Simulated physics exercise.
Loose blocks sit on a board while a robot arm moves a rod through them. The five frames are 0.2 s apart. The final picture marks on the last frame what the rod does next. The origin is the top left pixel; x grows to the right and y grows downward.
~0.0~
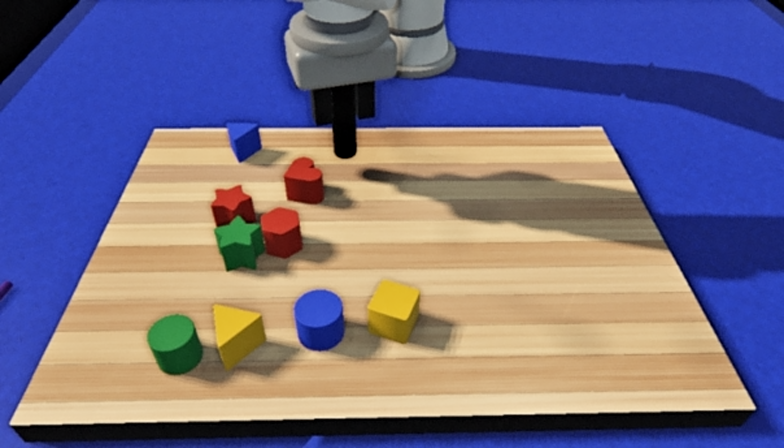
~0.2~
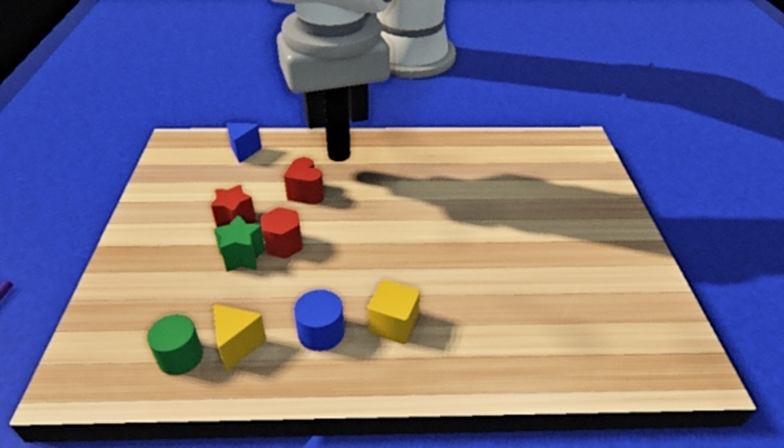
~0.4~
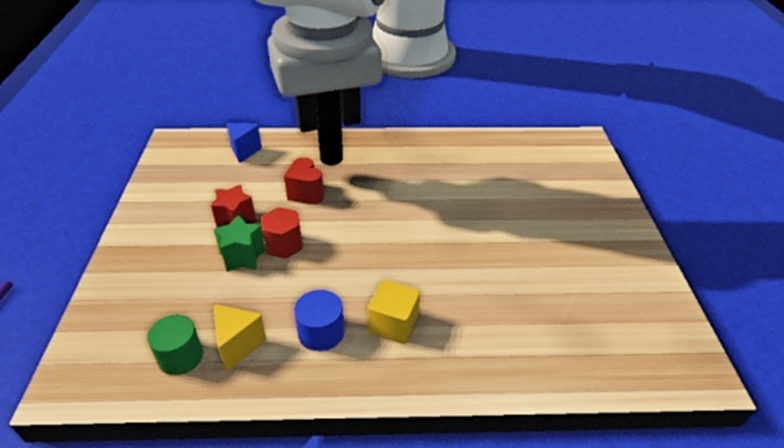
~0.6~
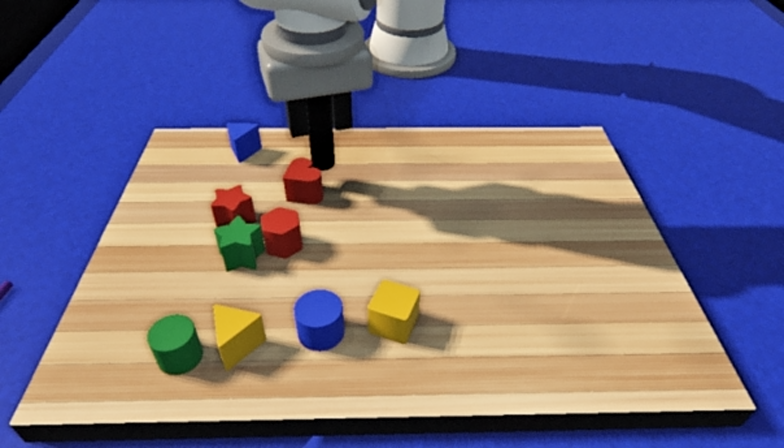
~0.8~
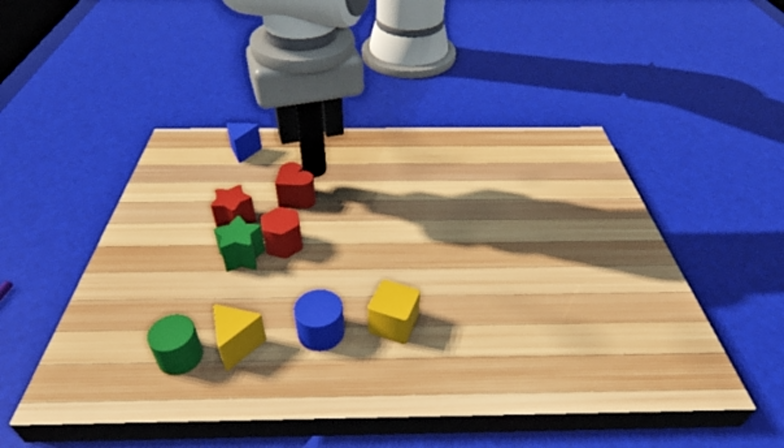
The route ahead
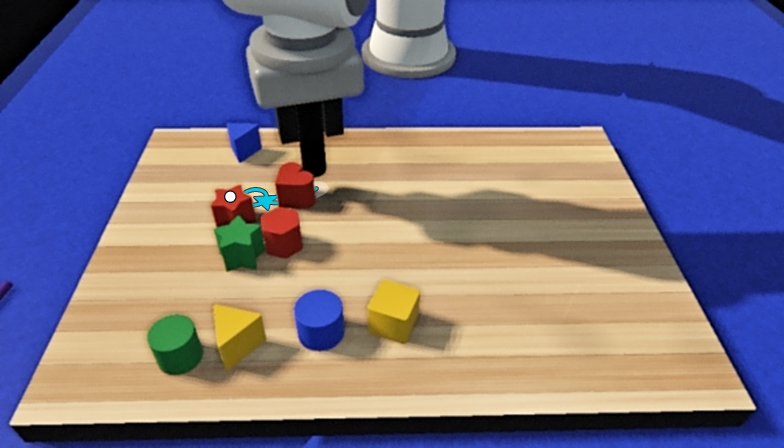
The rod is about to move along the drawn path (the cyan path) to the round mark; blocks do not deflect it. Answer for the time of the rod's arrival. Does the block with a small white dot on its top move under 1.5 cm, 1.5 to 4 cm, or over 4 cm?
Its final spot will lie 1.5 to 4 cm from the current one.
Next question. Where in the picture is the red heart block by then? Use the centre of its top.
The middle of the upper face of the red heart block will lie at about (245, 191) in the picture.
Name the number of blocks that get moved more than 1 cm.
Moved: Exactly two.
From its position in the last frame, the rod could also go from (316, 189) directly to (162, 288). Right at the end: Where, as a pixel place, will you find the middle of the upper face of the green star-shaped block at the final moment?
Located at (201, 265).
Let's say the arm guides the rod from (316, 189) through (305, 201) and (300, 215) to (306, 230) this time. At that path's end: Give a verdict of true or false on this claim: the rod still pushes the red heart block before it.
That claim is false.
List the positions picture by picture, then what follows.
Rod's lower end at (346, 154); red star-shaped block at (230, 197); red hexagonal block at (280, 220); red heart block at (303, 169), in the first picture.
Rod at (339, 157); blocks still, in the second picture.
Rod at (332, 160); blocks still, in the third picture.
Rod at (324, 165); blocks still, in the fourth picture.
Rod at (315, 172); red star-shaped block at (230, 197); red hexagonal block at (280, 220); red heart block at (293, 174), in the fifth picture.
Drawn move, from (316, 189) over (297, 198) and (275, 203) to (254, 197); the dot is on the red star-shaped block.
The first path, step by step. Halfway along, rod at (284, 185); red star-shaped block at (226, 199), turned 15° clockwise; red heart block at (262, 189).
At the end, rod at (251, 180); red star-shaped block at (213, 205), turned 15° clockwise; red hexagonal block still; red heart block at (245, 191), turned 40° anticlockwise.
